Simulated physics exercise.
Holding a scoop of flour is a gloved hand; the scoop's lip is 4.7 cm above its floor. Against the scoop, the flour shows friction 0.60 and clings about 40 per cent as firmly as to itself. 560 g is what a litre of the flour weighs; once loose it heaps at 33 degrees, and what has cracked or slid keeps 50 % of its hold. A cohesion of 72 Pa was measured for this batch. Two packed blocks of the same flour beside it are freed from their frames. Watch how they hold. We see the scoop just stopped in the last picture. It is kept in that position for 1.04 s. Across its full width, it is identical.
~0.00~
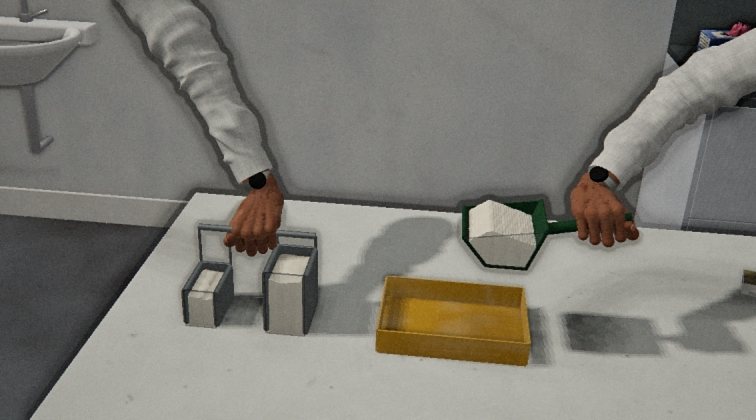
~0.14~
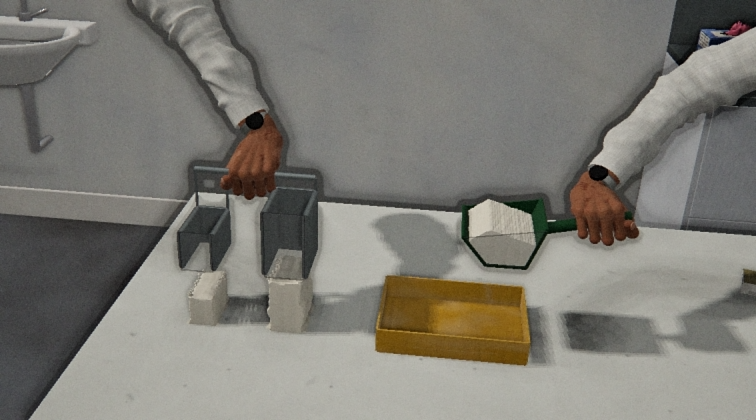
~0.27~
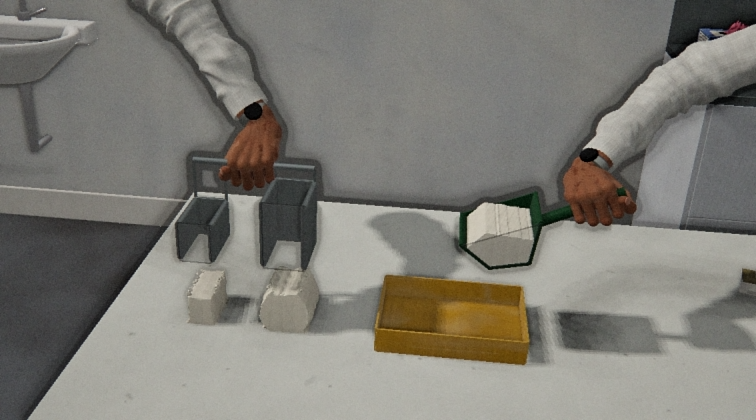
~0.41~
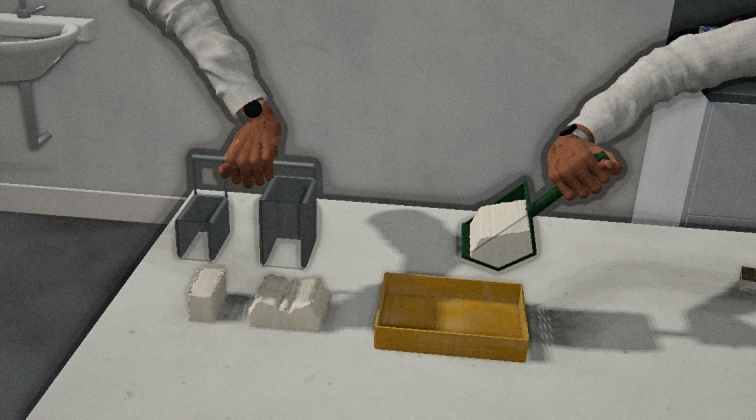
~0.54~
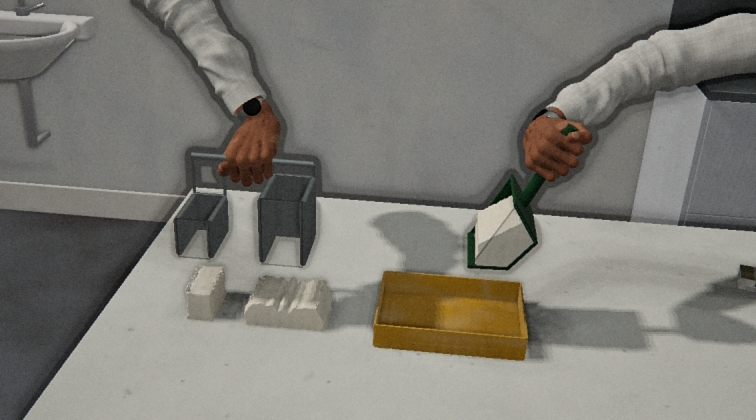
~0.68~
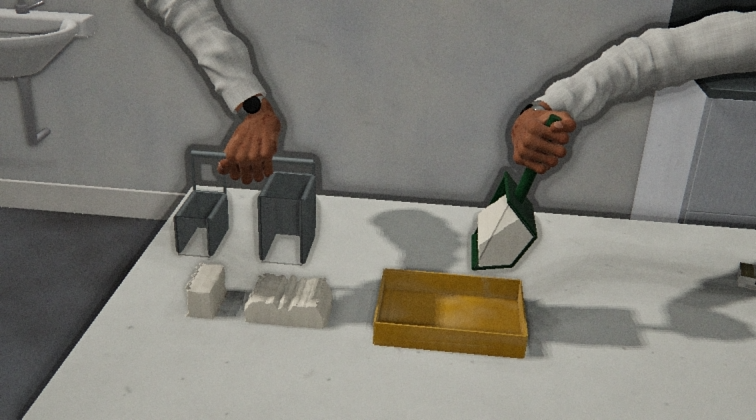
Hand lifting a frame off two white blocks, the taller slumping, while another hand tilts a green scoop of flour steeply.
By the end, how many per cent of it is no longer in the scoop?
Roughly 0 percent.
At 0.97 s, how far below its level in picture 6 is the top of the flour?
The difference comes to roughly 0.0 cm.
After 0.81 s, the scoop is at 61 degrees and 0 % has left it.
After 0.97 s, the scoop is at 61 degrees and 0 % has left it.
After 1.14 s, the scoop is at 61 degrees and 0 % has left it.
After 1.30 s, the scoop is at 61 degrees and 0 % has left it.
After 1.40 s, the scoop is at 61 degrees and 0 % has left it.
